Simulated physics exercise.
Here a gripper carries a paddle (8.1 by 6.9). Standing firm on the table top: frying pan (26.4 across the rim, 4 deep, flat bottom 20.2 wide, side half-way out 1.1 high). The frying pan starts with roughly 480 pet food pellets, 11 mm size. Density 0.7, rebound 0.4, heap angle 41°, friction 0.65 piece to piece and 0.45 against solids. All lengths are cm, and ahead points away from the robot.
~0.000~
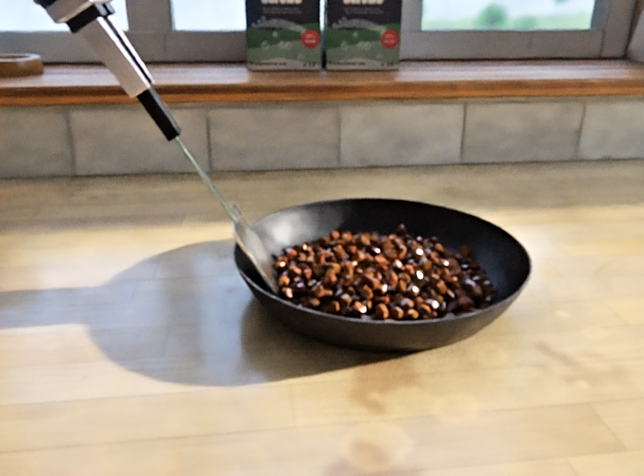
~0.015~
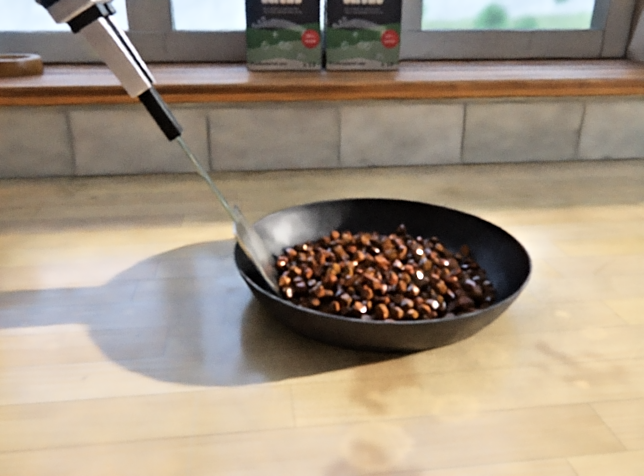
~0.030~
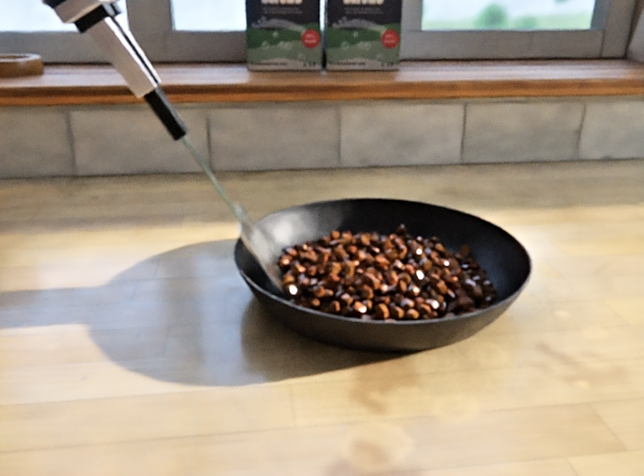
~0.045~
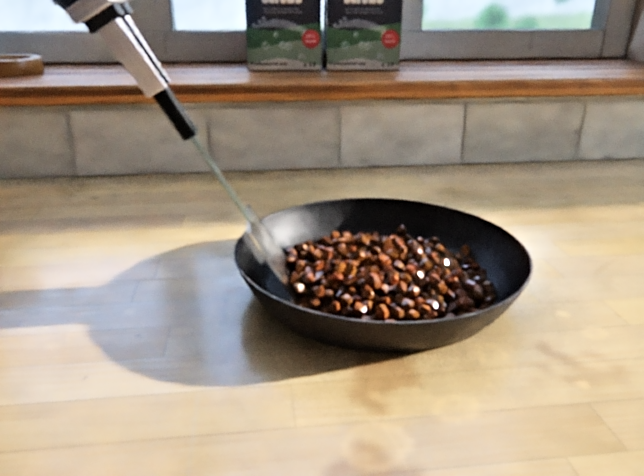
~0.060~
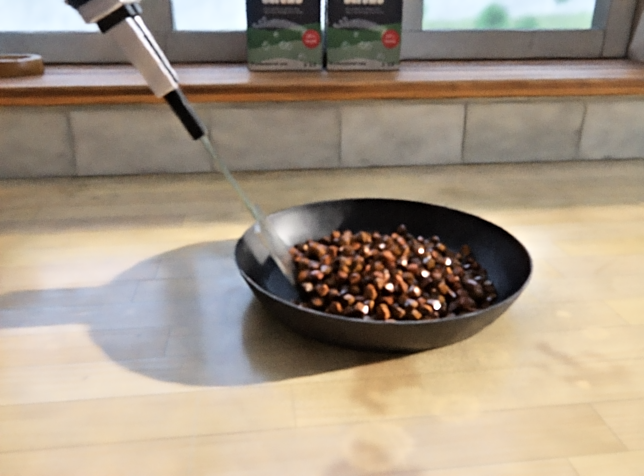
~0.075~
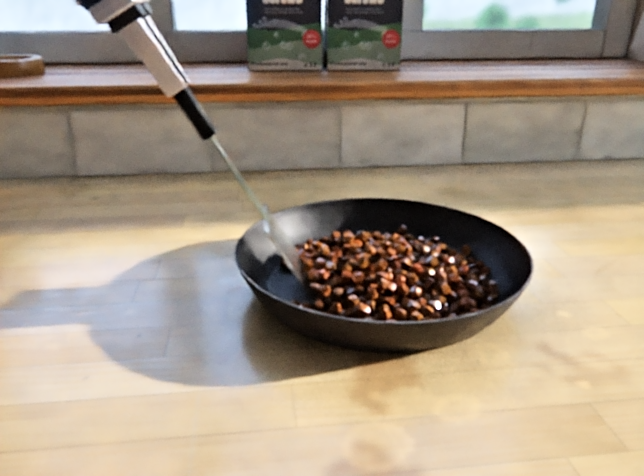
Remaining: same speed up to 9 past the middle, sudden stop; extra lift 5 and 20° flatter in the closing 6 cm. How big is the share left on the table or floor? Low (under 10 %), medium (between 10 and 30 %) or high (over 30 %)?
A low share, under 10 %, ends on the table or floor.
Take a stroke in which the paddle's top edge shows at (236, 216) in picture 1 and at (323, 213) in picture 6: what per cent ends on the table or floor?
Some 20 per cent.
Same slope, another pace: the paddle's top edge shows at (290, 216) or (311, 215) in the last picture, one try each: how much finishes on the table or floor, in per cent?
Some 15 and 15 per cent.
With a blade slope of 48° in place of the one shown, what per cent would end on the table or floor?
It would be near 5 per cent.
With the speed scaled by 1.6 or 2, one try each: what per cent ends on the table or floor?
Some 10 and 15 per cent.
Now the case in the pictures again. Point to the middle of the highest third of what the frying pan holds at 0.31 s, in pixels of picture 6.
At about (467, 252).
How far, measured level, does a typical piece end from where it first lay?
Roughly 4 cm.
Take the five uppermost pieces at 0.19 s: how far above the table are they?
Some 3 cm.
After 0.19 s, sloping 60°, highest piece 4 above the table; 476 in the frying pan.
After 0.31 s, sloping 53°, highest piece 5 above the table; 475 in the frying pan, 1 on the blade or in flight.
After 0.57 s, sloping 40°, highest piece 5 above the table; 456 in the frying pan, 19 on the table or floor, 1 on the blade or in flight.
After 1.62 s, sloping 40°, highest piece 5 above the table; 453 in the frying pan, 23 on the table or floor.
In the end, 453 in the frying pan, 23 on the table or floor. That is 5 % on the table or floor.
